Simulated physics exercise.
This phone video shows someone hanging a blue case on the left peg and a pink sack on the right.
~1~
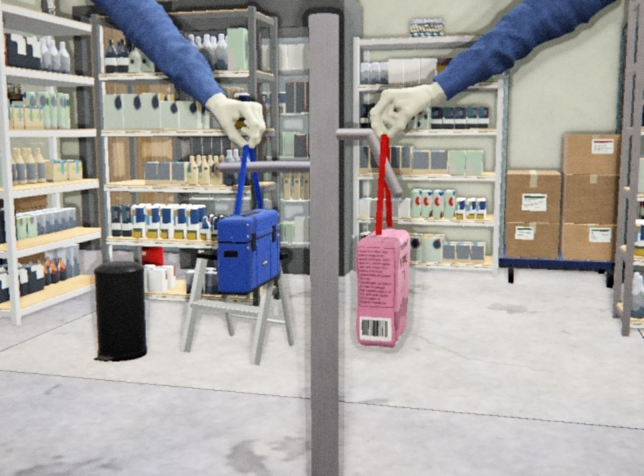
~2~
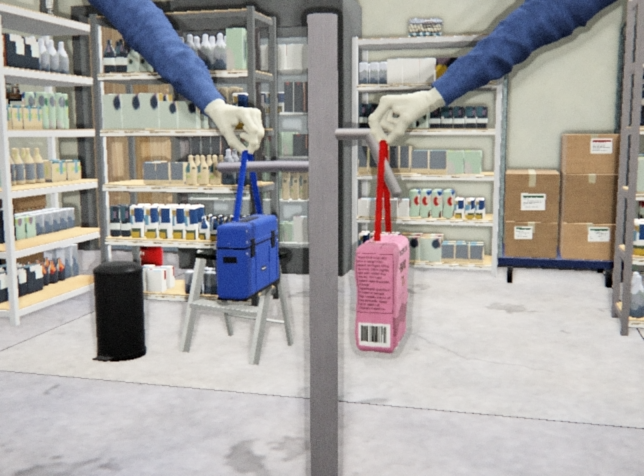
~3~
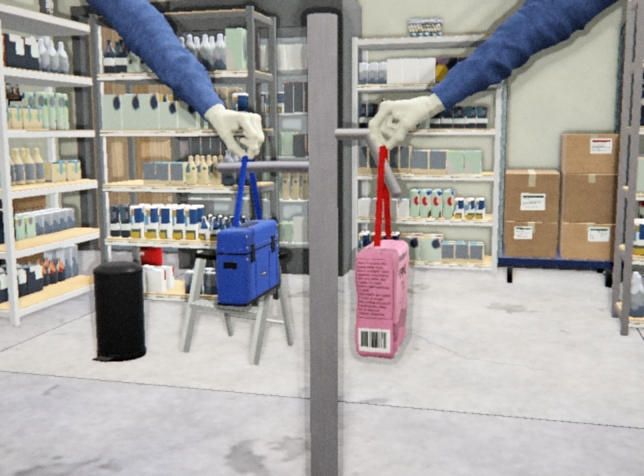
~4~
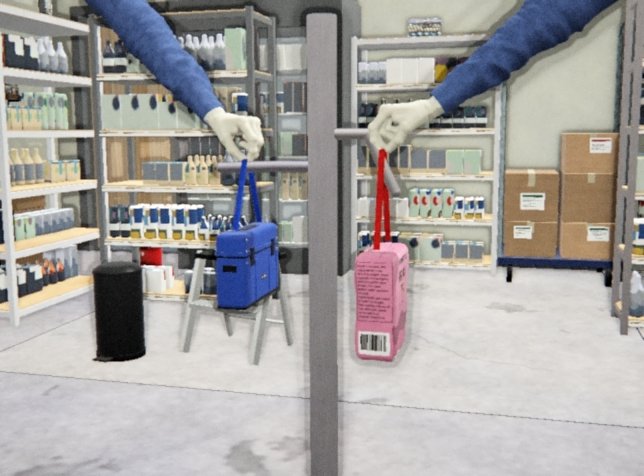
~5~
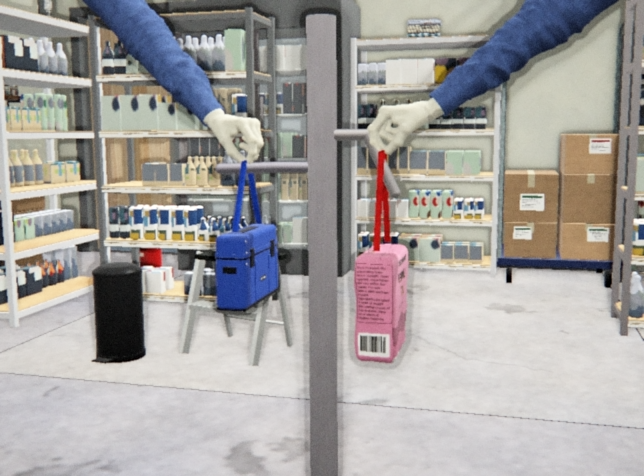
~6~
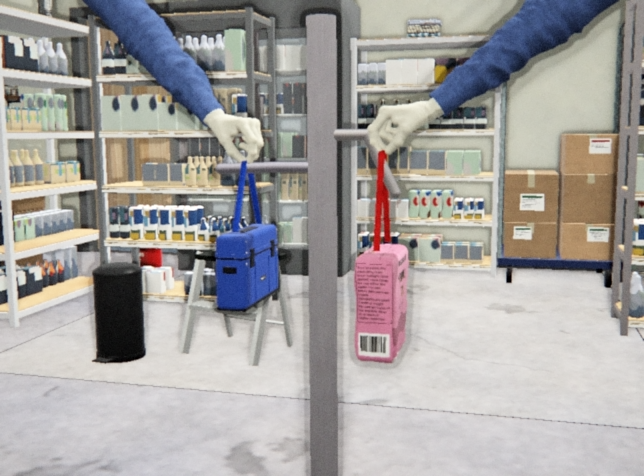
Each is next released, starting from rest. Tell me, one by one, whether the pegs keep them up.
The blue case is kept up, the pink sack is not kept up.
Then, 0.36 s later than the last view, blue case hanging from its loop near (249, 266); pink sack on the floor.
Then, 0.70 s later than the last view, blue case hanging from its loop near (247, 267); pink sack on the floor.
Finally, blue case hanging from its loop near (247, 267); pink sack on the floor. The blue case holds on and the pink sack comes down.
